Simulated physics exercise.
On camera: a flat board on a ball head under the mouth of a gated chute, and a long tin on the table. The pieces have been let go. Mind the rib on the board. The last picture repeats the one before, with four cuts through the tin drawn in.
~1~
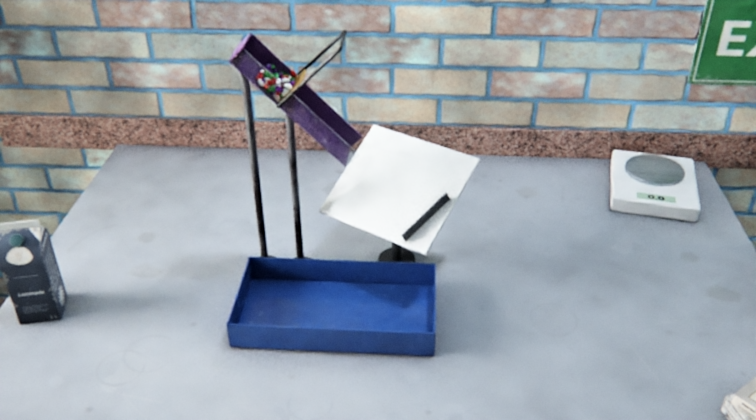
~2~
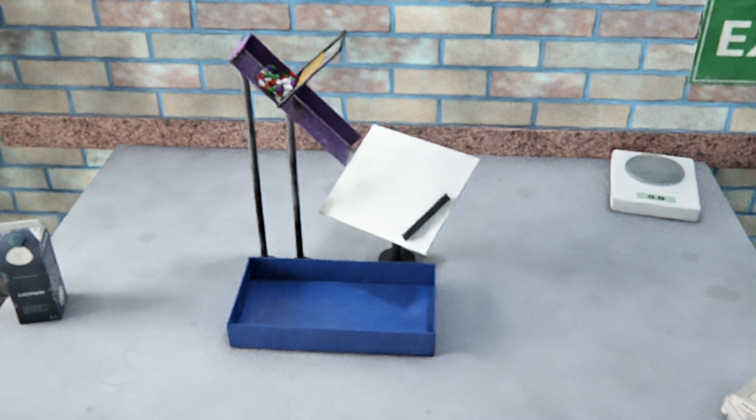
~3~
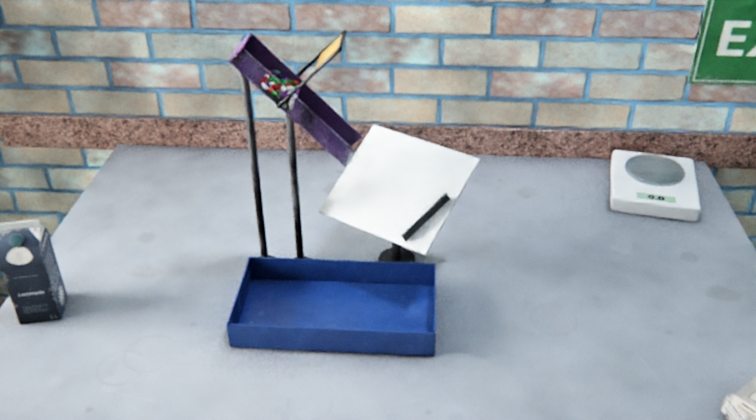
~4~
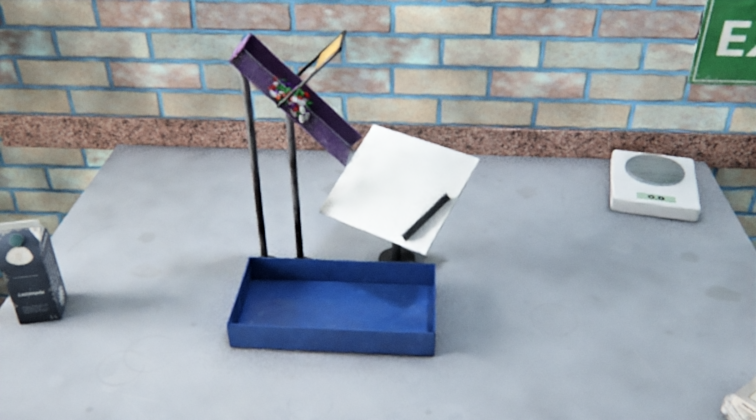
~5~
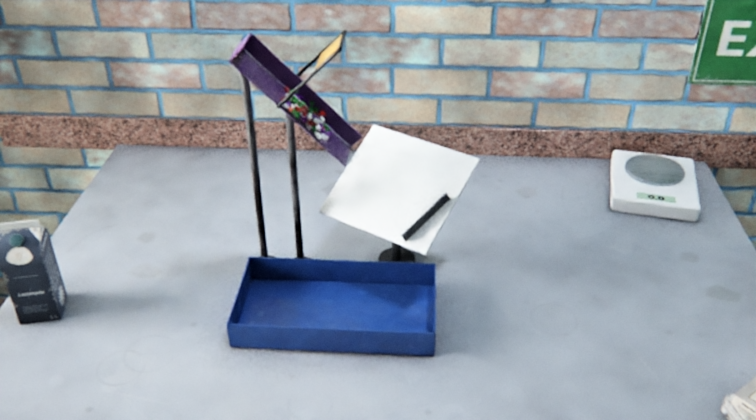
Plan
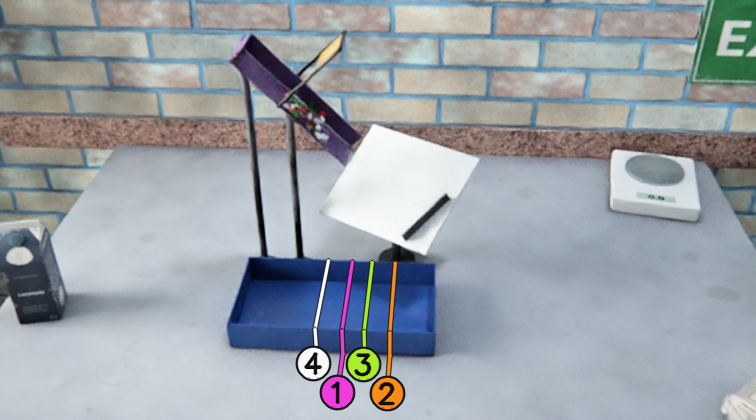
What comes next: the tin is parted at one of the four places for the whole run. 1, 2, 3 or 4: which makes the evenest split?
Go for 3.
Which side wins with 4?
More lands on the right.
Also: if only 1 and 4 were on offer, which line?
Here it is line 1.
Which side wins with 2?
The left side.
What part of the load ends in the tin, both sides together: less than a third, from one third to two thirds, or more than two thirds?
More than two thirds.
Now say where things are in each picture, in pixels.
Load behind the gate at (279, 85), jelly beans; lip of the chute at (348, 157), sloping fairly steeply, in the first picture.
Middle of the board at (398, 185), tilted fairly steeply; middle of its low edge at (370, 232); of its high edge at (425, 141), in the second picture.
Front corners of the tin at (227, 324) and (435, 333), empty; front of the load at (292, 99), in the third picture.
Middle of the load at (291, 100); its front at (308, 110), about a third of the way to the lip; rib from (447, 193) to (402, 236), in the fourth picture.
Middle of the load at (305, 113); its front at (328, 129), about two thirds of the way to the lip, in the fifth picture.
On the marked copy, line 1 crosses the front rim at (342, 329); line 2 crosses the front rim at (390, 331); line 3 crosses the front rim at (364, 330); line 4 crosses the front rim at (315, 328).
With 1, of what is caught, a small part on the left of the divider, most on the right.
With 2, of what is caught, nearly all on the left of the divider, a small part on the right.
With 3, of what is caught, about a third on the left of the divider, about two thirds on the right.
With 4, of what is caught, a stray few on the left of the divider, nearly all on the right.
